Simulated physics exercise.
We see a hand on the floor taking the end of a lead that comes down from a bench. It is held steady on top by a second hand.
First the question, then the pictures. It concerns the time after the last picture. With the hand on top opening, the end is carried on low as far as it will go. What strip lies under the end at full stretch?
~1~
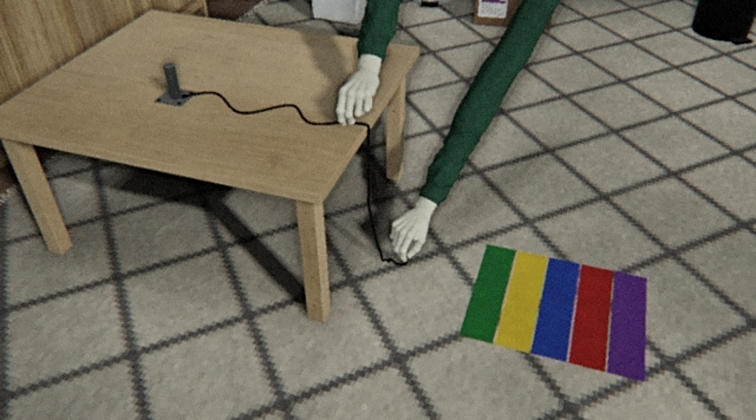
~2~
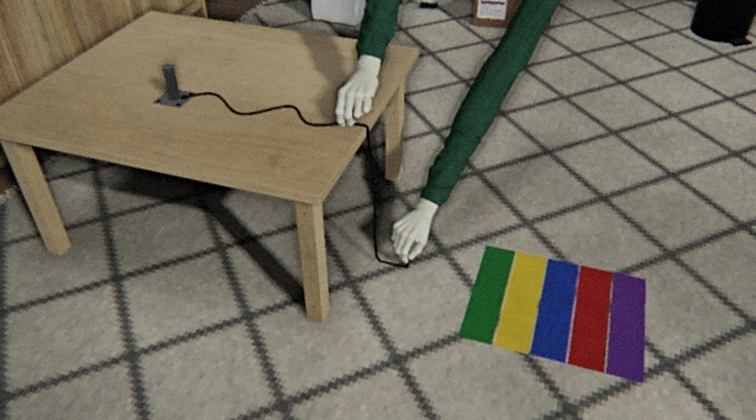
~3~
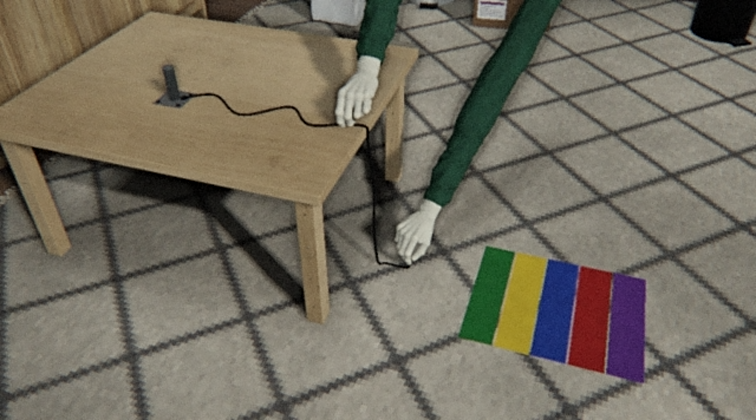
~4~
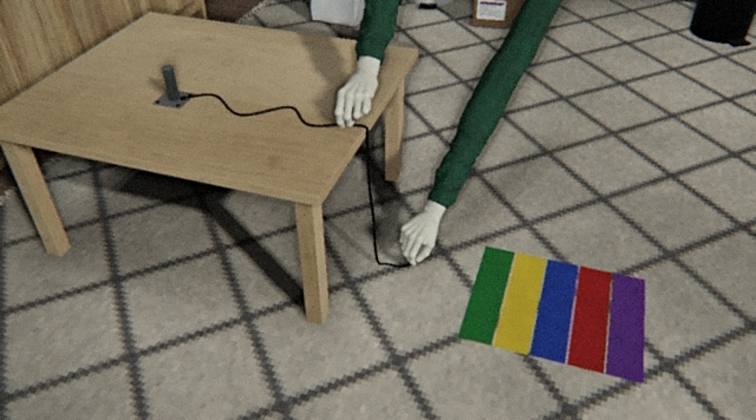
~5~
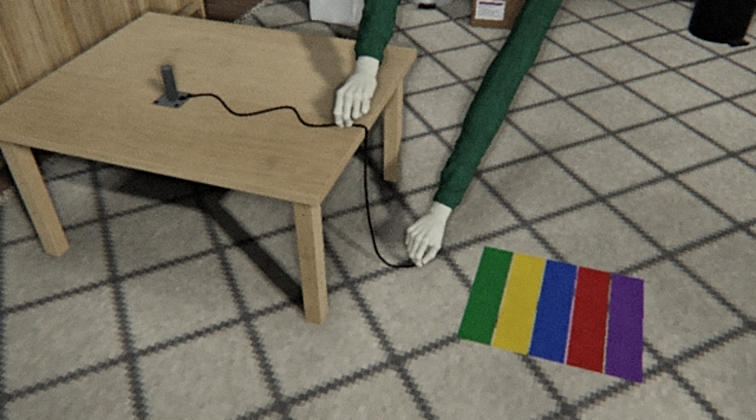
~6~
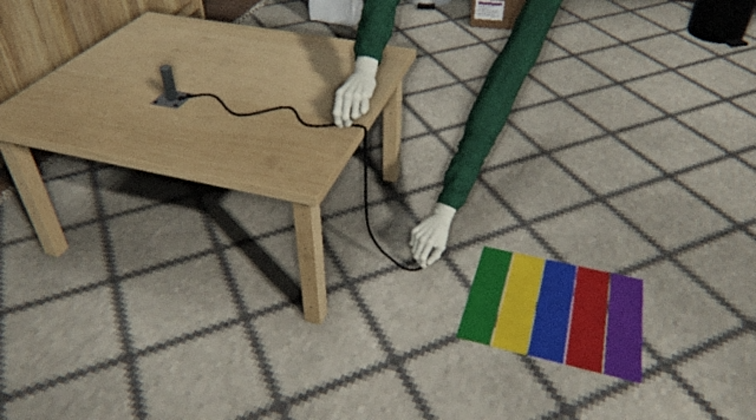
The blue one.
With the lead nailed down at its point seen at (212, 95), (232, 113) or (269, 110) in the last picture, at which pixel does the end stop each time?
(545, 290), (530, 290), (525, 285).
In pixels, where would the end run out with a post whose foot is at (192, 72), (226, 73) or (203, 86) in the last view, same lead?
You'd find it around (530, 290), then (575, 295), and finally (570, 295).
A little later, end near (498, 280); over green.
Next, end near (532, 288); over yellow.
When it is tight, end near (552, 292); over blue. Over blue.
